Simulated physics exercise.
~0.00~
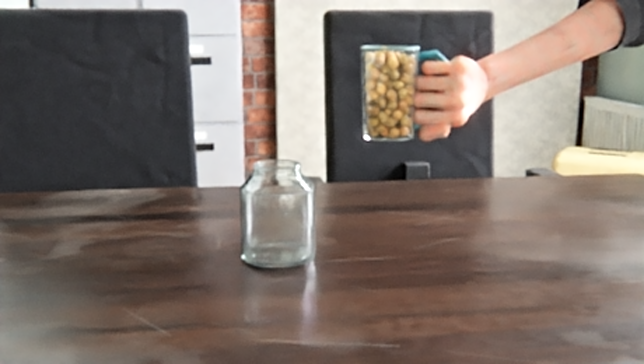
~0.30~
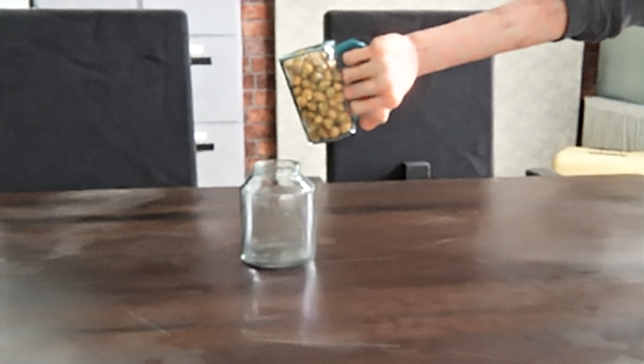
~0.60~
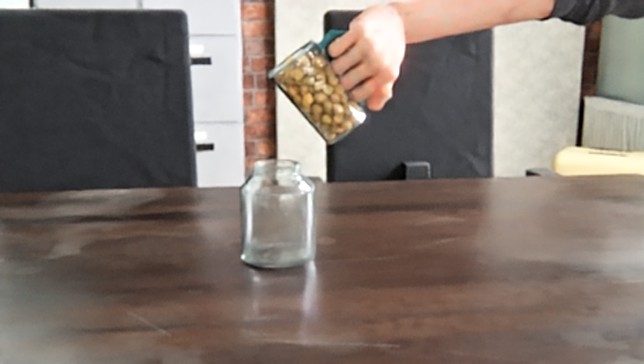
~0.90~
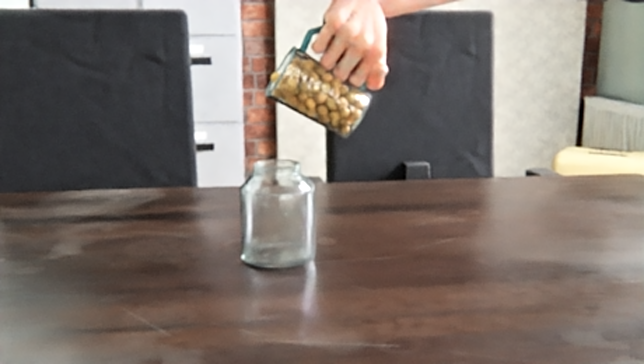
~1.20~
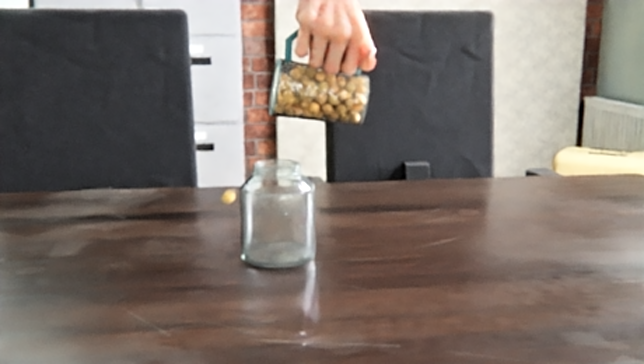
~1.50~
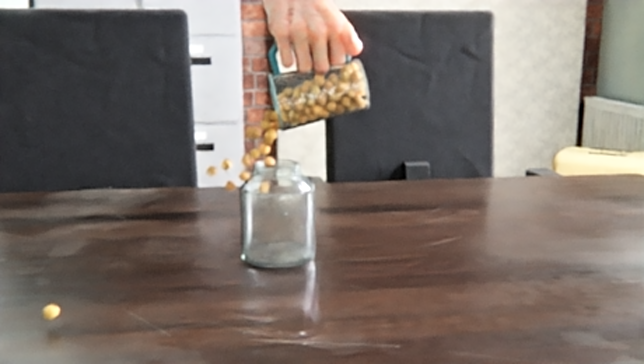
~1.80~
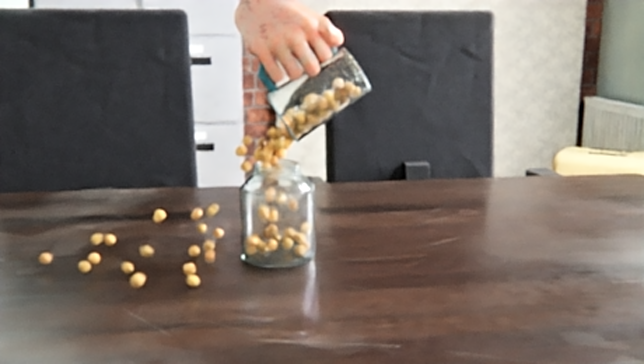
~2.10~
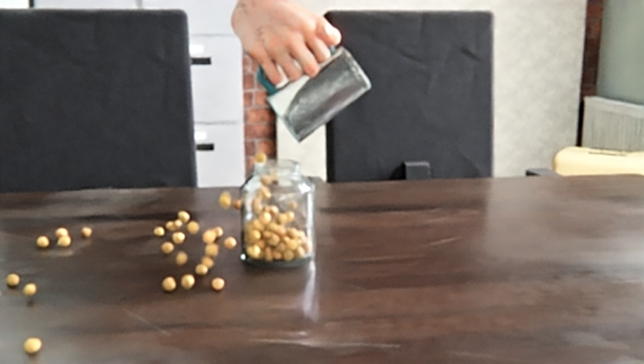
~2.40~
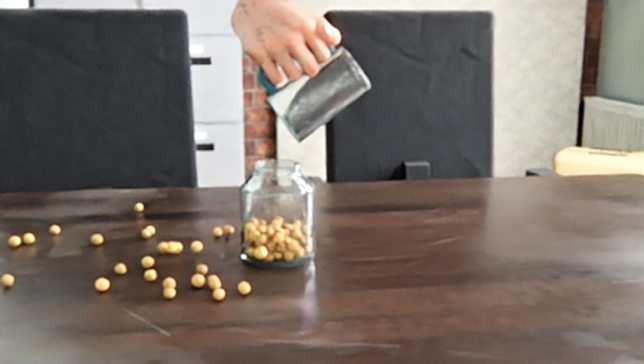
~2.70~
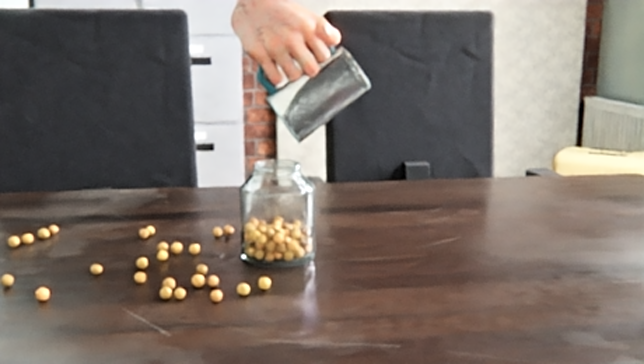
A hand reaching in from the upper right holds a clear cup full of small, round, yellowish-brown beads above a dark wooden table, seen from the front by a still camera. An empty glass jar stands near the middle, with two black chairs behind. The hand moves the cup left and tips it steadily above the jar. A few beads fall first, some missing to the left, then a thick stream pours down as the cup tilts further. Finally, the cup hangs empty, most beads lie inside the jar, and the rest are scattered mainly across the table's left side.
